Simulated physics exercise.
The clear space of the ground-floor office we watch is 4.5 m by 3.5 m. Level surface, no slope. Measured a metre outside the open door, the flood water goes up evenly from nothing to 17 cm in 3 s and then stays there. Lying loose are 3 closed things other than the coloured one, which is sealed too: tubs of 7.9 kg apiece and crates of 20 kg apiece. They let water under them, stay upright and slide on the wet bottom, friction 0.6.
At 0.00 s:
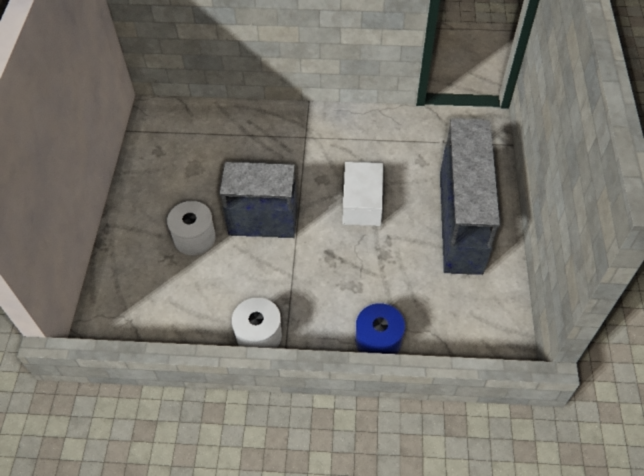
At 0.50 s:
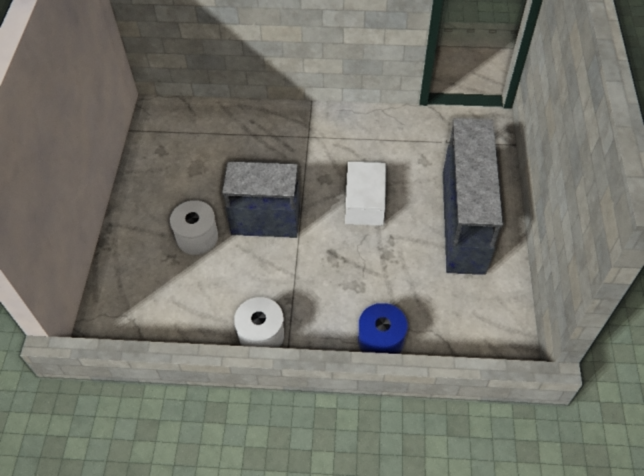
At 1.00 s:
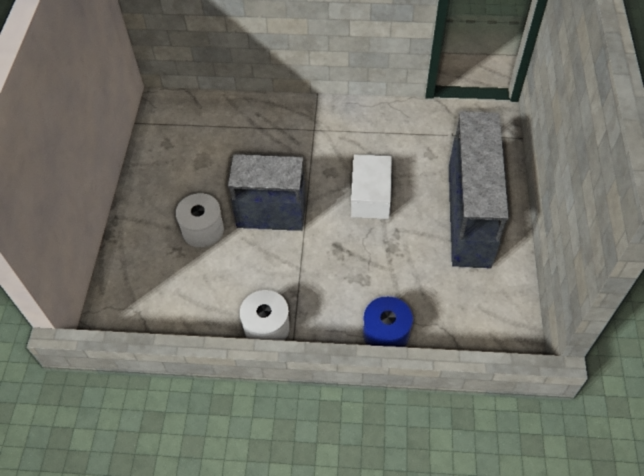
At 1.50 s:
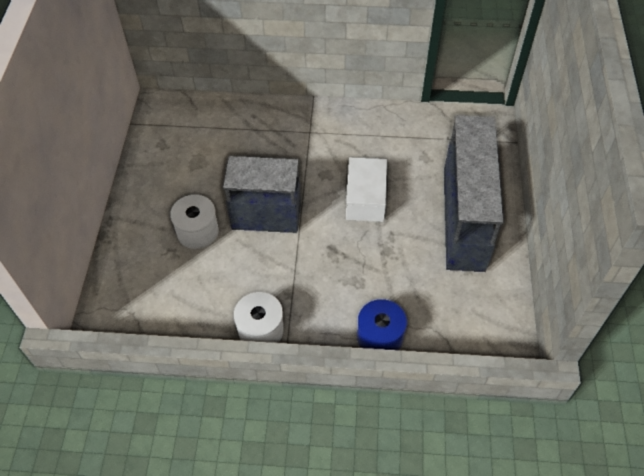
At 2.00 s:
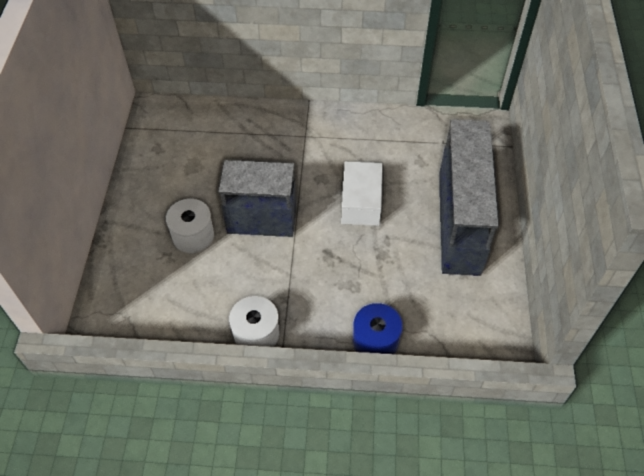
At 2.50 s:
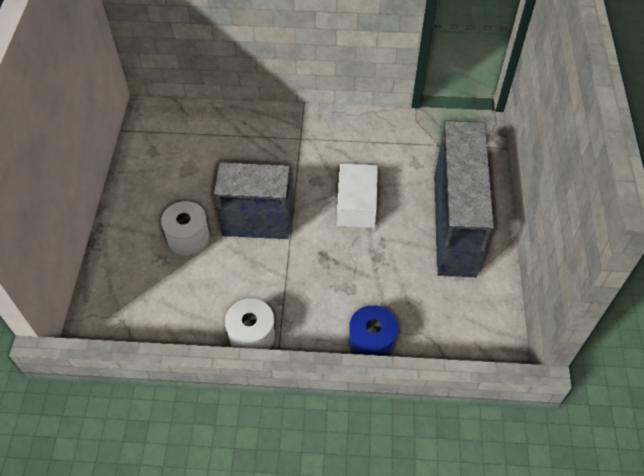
Green water spreads over the tiled ground outside while everything in the walled room stays put.
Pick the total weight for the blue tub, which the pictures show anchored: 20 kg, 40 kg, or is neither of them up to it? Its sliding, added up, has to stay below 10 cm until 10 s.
20 kg is enough.
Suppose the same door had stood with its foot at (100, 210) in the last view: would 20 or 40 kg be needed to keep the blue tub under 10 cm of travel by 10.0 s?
Moved there, the light choice works.
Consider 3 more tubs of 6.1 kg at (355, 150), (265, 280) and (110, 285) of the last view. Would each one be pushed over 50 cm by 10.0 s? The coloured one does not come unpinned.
The first comes out below the threshold, the second below the threshold, the third below the threshold.
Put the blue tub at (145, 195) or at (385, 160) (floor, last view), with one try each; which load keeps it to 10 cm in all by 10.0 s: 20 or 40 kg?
At the first spot the lesser mass is plenty, at the second the lesser mass is plenty.
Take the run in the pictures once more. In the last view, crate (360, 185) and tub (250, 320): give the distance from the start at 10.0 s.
Shifts: 0 cm / 20 cm.
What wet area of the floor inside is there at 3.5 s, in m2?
That flooded area is roughly 2.0 m2.
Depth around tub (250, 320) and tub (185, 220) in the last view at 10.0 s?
First roughly 4 cm, second roughly 3 cm.
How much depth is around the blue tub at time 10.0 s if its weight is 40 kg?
About 7 cm.
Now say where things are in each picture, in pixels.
The first frame shows the blue tub at (380, 325), on the bottom; water covers 0.0 m2; 0 of 4 have shifted.
The second frame shows the blue tub at (383, 325) rests on the ground; water covers 0.0 m2; 0 of 4 have shifted.
The third frame shows the blue tub at (388, 318) rests on the ground; water covers 0.0 m2; 0 of 4 have shifted.
The fourth frame shows the blue tub at (382, 321) rests on the ground; 0.0 m2 under water; 0 of 4 have shifted.
The fifth frame shows the blue tub at (378, 325) rests on the ground; 0.0 m2 under water; 0 of 4 have shifted.
The sixth frame shows the blue tub at (374, 327) rests on the ground; water covers 0.5 m2; 0 of 4 have shifted.
After 3.5 s the blue tub would be 0 cm from its start with 20 kg and 0 cm from its start with 40 kg; 0 cm of water round it then.
After 4.5 s the blue tub would be 0 cm from its start with 20 kg and 0 cm from its start with 40 kg; 0 cm of water round it then.
After 7.0 s the blue tub would be 0 cm from its start with 20 kg and 0 cm from its start with 40 kg; 6 cm of water round it then.
After 10.0 s the blue tub would be 0 cm from its start with 20 kg and 0 cm from its start with 40 kg; 7 cm of water round it then.
